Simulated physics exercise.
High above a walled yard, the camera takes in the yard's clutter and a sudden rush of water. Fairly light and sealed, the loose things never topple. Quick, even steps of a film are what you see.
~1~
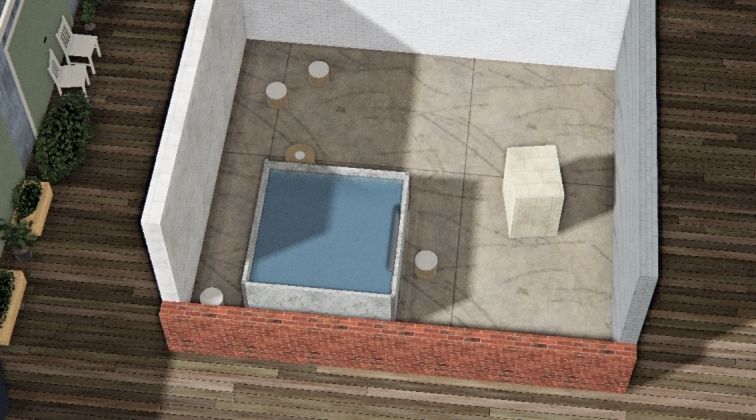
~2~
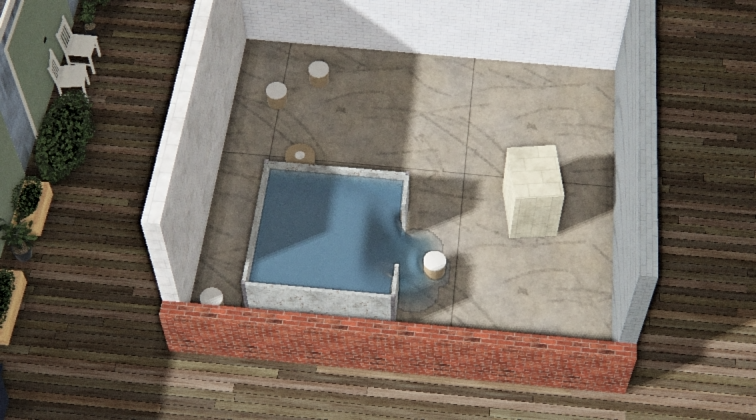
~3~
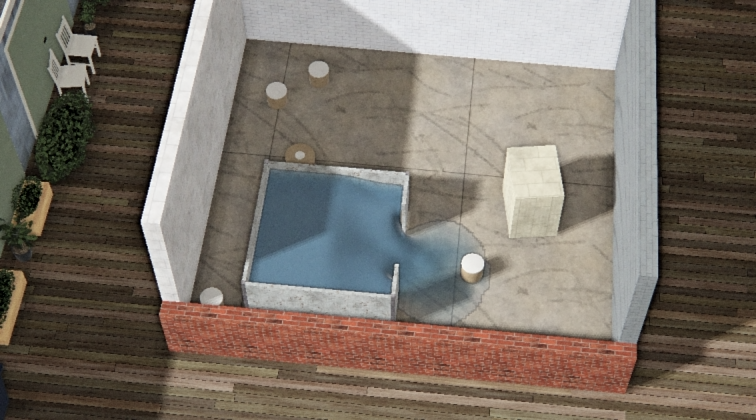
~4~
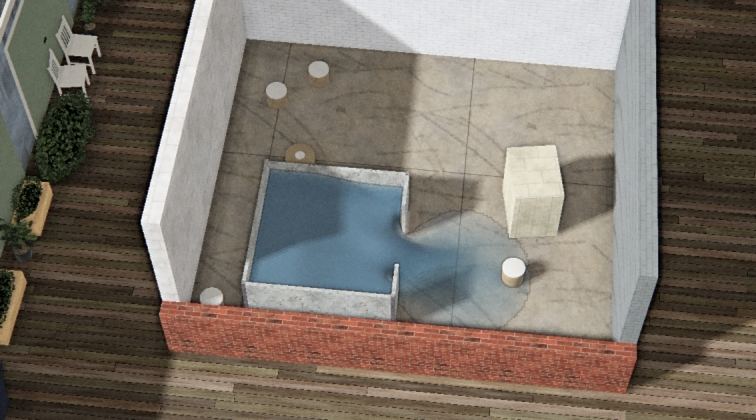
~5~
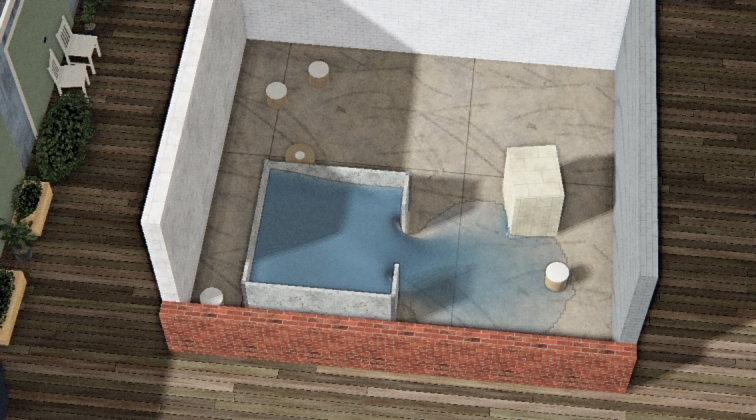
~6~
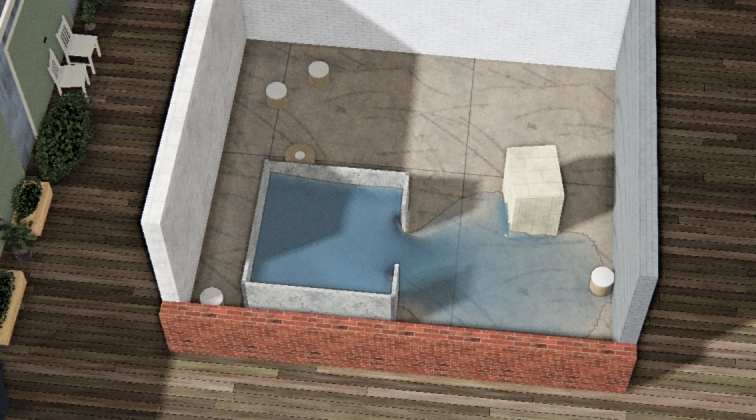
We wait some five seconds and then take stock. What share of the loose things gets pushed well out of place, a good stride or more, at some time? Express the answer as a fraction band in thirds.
Fraction band: Less than 1/3.
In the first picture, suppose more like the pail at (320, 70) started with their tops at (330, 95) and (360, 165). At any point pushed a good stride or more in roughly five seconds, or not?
Stays put, stays put.
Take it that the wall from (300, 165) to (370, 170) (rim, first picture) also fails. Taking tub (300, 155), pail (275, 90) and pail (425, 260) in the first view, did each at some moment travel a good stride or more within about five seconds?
First covers that distance, second covers that distance, third stays short of it.
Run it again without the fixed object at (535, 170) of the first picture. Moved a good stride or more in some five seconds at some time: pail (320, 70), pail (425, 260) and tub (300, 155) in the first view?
As listed: Moved that far, shifted that much, less than that.
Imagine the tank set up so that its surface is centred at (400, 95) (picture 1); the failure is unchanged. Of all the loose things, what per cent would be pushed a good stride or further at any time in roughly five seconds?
Around 20 in a hundred.
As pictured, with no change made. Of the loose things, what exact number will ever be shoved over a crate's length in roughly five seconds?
My tally gives 1.
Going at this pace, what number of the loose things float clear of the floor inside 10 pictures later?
Count: 1.
A moment on, 1 of 5 are well off their spots; 1 afloat.
Next, 1 of 5 are well off their spots; 1 afloat.
Later, 1 of 5 are well off their spots; 1 afloat.
In the end, 1 of 5 are well off their spots, and 1 have been at some point; 1 afloat.
